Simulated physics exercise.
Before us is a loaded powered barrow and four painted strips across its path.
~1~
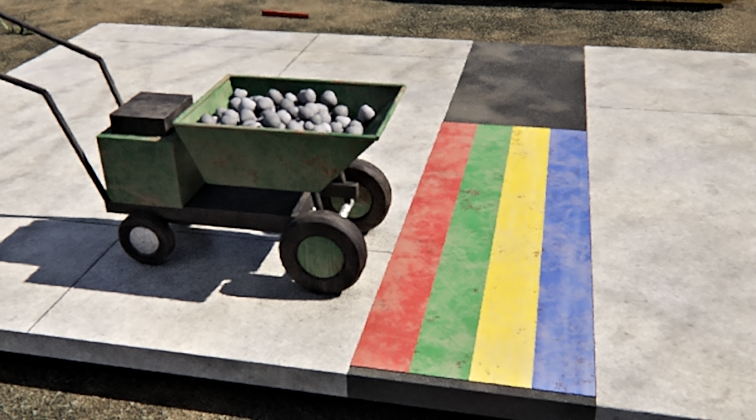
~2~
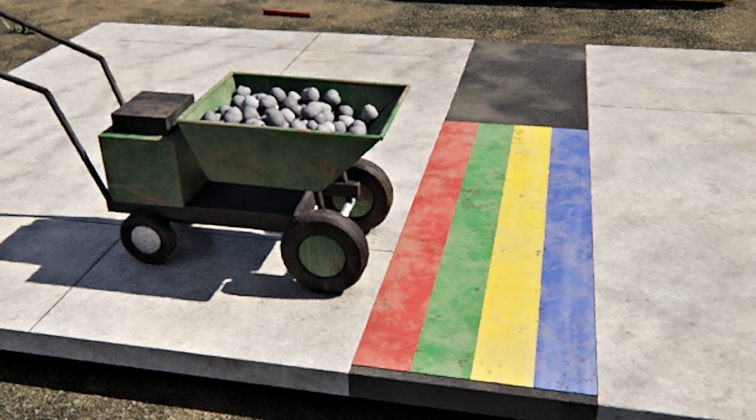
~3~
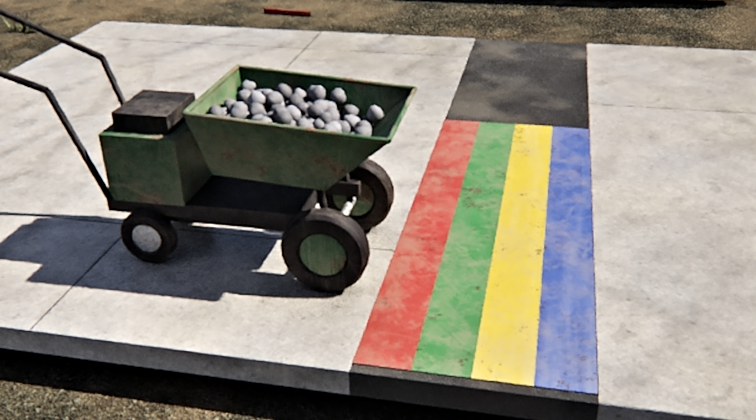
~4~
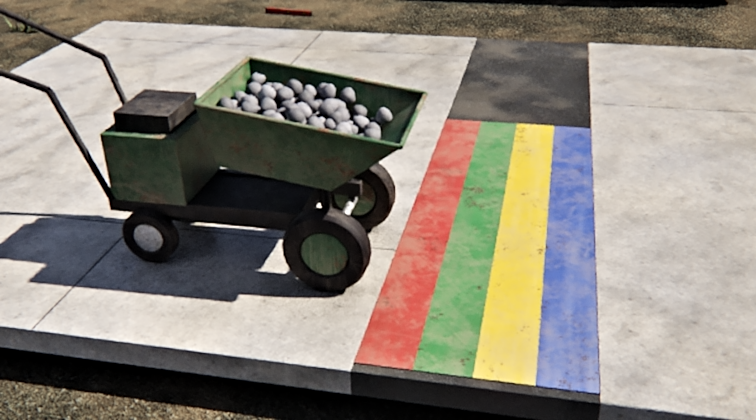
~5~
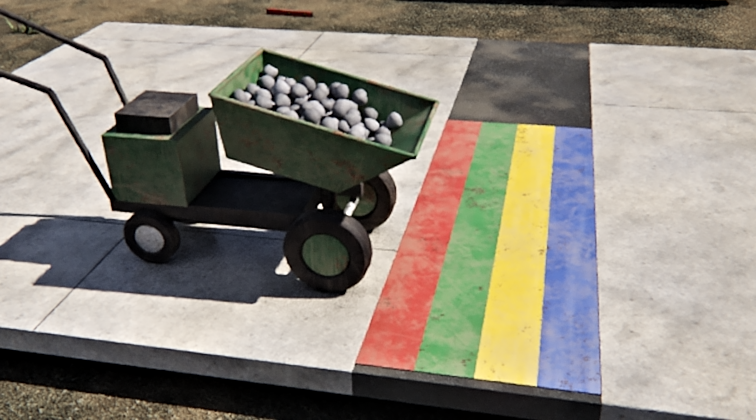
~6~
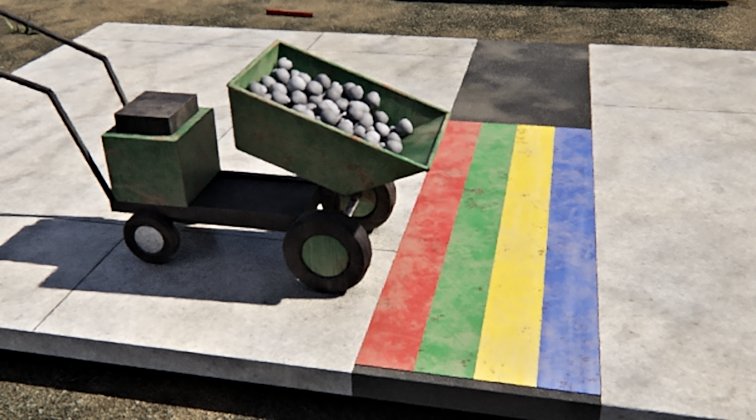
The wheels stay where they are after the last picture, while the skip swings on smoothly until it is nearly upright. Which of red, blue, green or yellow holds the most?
Yellow.
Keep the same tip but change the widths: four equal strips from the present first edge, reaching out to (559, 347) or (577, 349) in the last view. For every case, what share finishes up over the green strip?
Roughly 0 per cent, and 0 per cent.
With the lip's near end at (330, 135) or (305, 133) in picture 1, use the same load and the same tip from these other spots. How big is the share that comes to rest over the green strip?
I'd put it at around 30 percent the first time and 30 percent the second.
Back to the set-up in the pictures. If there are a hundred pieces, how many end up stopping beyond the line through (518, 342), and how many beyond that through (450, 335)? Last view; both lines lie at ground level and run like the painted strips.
50 % and 80 %.
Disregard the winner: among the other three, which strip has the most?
The blue strip.
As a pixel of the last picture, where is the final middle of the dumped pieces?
Resting centre, last picture - approx. (536, 266).
Soon, skip tipped steeply; all in the skip.
A while on, skip tipped right over; about two thirds in the skip; a small part over the green strip; about a quarter over the yellow strip.
Towards the end, skip tipped right over; about a quarter in the skip; a small part over the green strip; about a third over the yellow strip; about a quarter over the blue strip; a small part off the paint.
Finally, skip tipped right over; about a quarter in the skip; none over the red strip; a small part over the green strip; about a third over the yellow strip; about a quarter over the blue strip; a small part off the paint.
